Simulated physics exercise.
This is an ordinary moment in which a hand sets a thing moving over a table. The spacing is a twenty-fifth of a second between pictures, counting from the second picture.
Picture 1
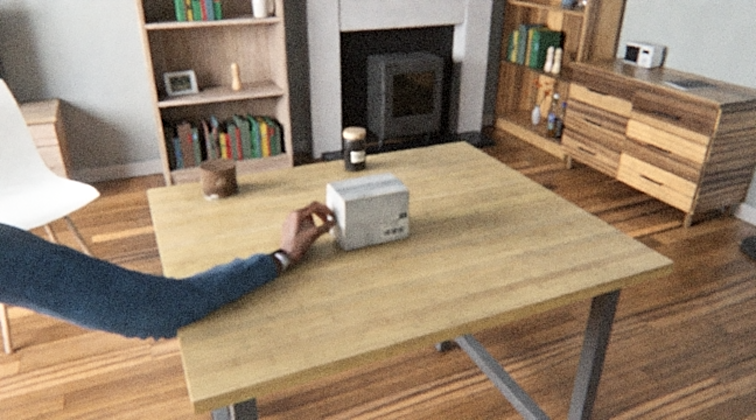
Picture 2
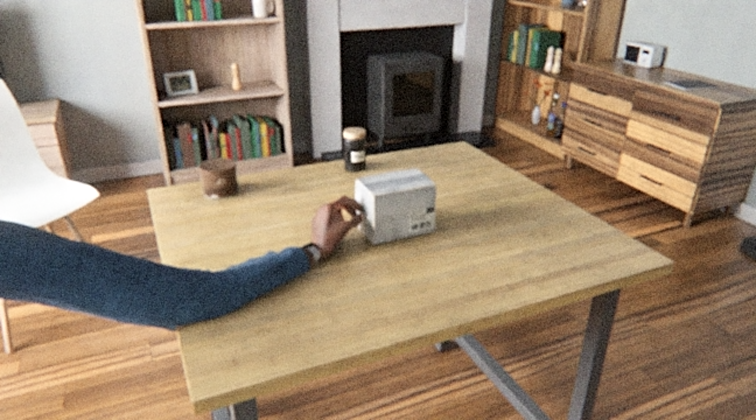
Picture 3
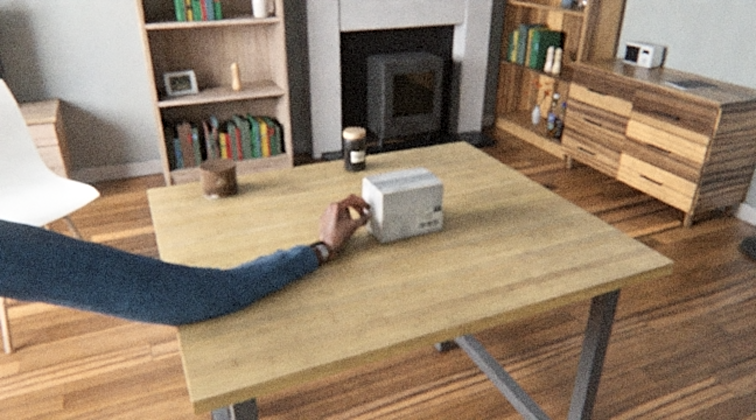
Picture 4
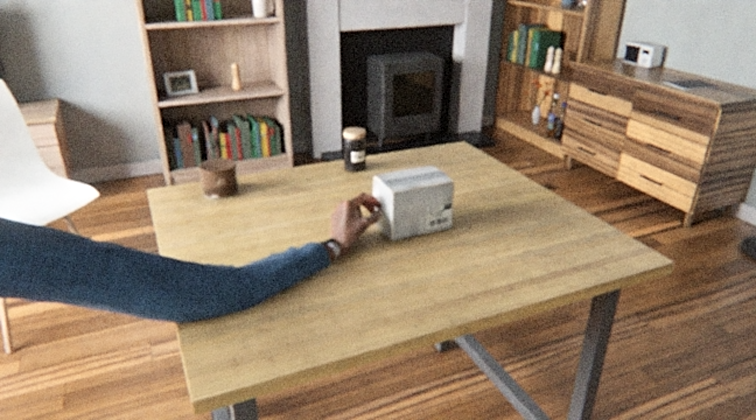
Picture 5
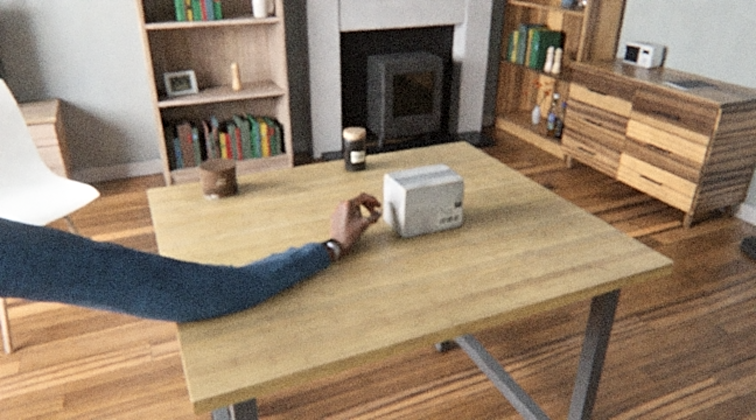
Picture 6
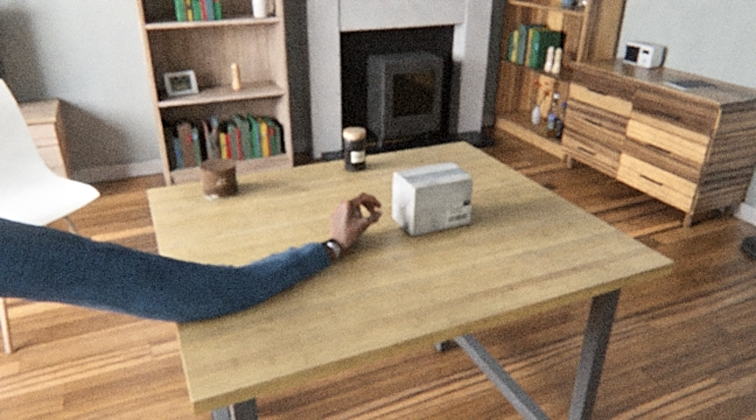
The video shows a hand in a dark blue sleeve pushing a white box to the right across a wooden table, past a dark jar and a brown container, before the box slides a little farther right, away from the fingers.
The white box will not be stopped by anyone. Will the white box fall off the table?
No, it stays up on the table.
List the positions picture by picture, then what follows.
In the first frame, under the hand; white box (368, 211).
In the second frame, under the hand; white box (396, 205).
In the third frame, under the hand; white box (403, 204).
In the fourth frame, white box (413, 202).
In the fifth frame, white box (424, 200) slid a little.
In the sixth frame, white box (433, 198) slid a little.
Then, 0.10 s after the last picture, white box slid a little near (447, 196).
Then, 0.30 s after the last picture, white box slid about its own width near (451, 195).
At rest, moved from the start, white box. Seen from the same camera at the end, white box near (451, 195).
